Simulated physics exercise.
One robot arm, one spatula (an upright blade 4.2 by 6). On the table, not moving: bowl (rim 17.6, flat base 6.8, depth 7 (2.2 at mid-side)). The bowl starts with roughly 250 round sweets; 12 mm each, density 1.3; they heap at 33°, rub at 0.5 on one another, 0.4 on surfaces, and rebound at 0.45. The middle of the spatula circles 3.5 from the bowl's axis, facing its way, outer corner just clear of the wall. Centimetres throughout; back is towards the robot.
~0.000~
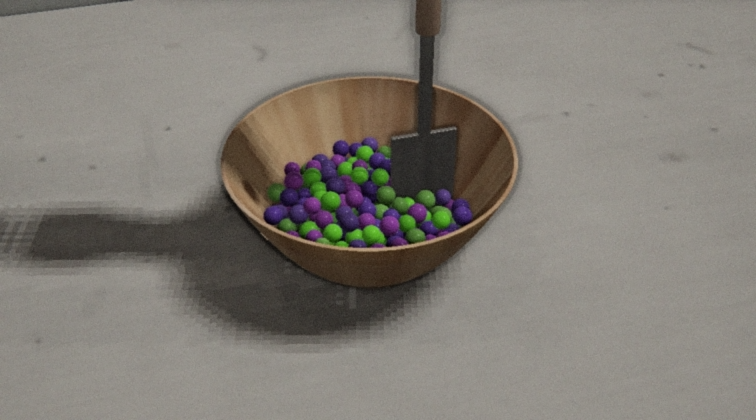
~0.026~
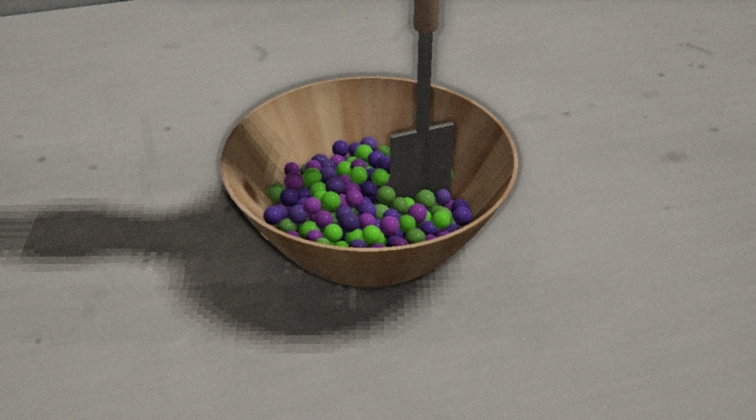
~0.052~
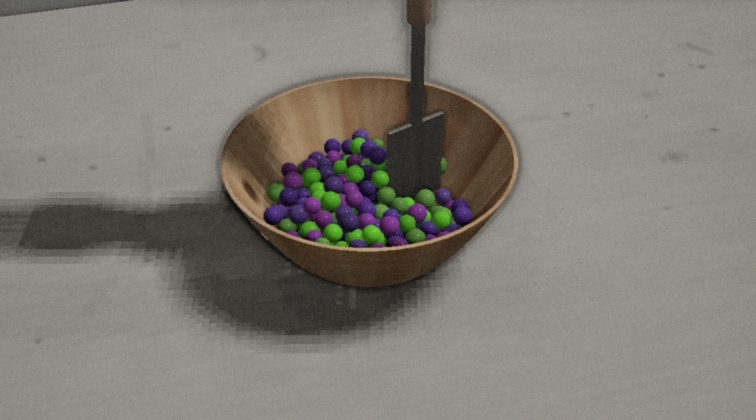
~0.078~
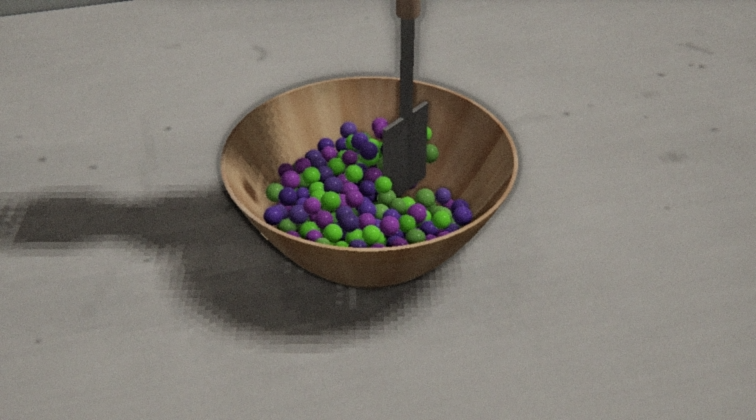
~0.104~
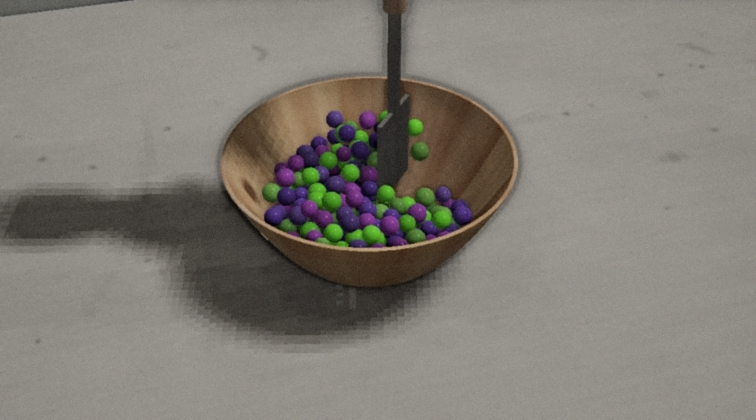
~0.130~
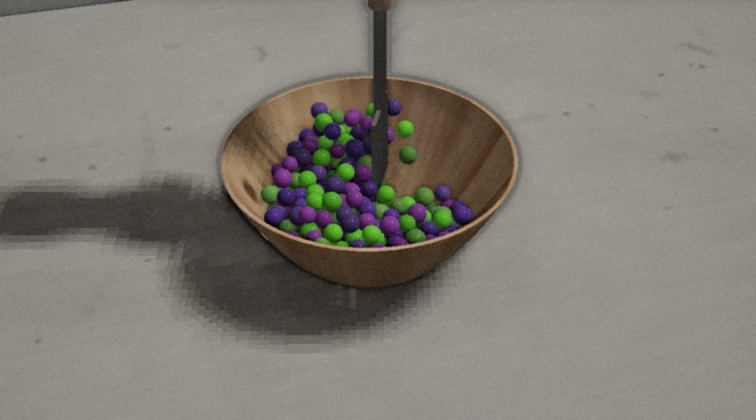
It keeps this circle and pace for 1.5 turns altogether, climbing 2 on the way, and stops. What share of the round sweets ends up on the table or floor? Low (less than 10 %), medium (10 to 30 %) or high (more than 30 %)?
A low share, less than 10 %, ends on the table or floor.
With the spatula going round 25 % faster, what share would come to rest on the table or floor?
It would be near 10 per cent.
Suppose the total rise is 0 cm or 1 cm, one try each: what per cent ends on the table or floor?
Some 5 and 0 per cent.
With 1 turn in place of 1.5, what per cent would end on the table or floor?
In that case some 0 per cent.
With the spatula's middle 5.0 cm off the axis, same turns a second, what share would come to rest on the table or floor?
In that case some 0 per cent.
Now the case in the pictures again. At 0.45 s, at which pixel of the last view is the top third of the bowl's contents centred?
Near (400, 224).
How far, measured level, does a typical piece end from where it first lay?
Roughly 6 cm.
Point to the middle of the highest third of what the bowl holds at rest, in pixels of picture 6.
Near (360, 204).
After 0.45 s, 249° round, highest piece 10 above the table; 247 in the bowl, 3 in flight or on the tool.
After 0.78 s, 75° round, highest piece 7 above the table; 242 in the bowl, 8 on the table or floor.
After 1.14 s, 180° round, highest piece 6 above the table; 242 in the bowl, 8 on the table or floor.
After 1.84 s, 180° round, highest piece 6 above the table; 242 in the bowl, 8 on the table or floor.
In the end, 242 in the bowl, 8 on the table or floor. That is 3 % on the table or floor.
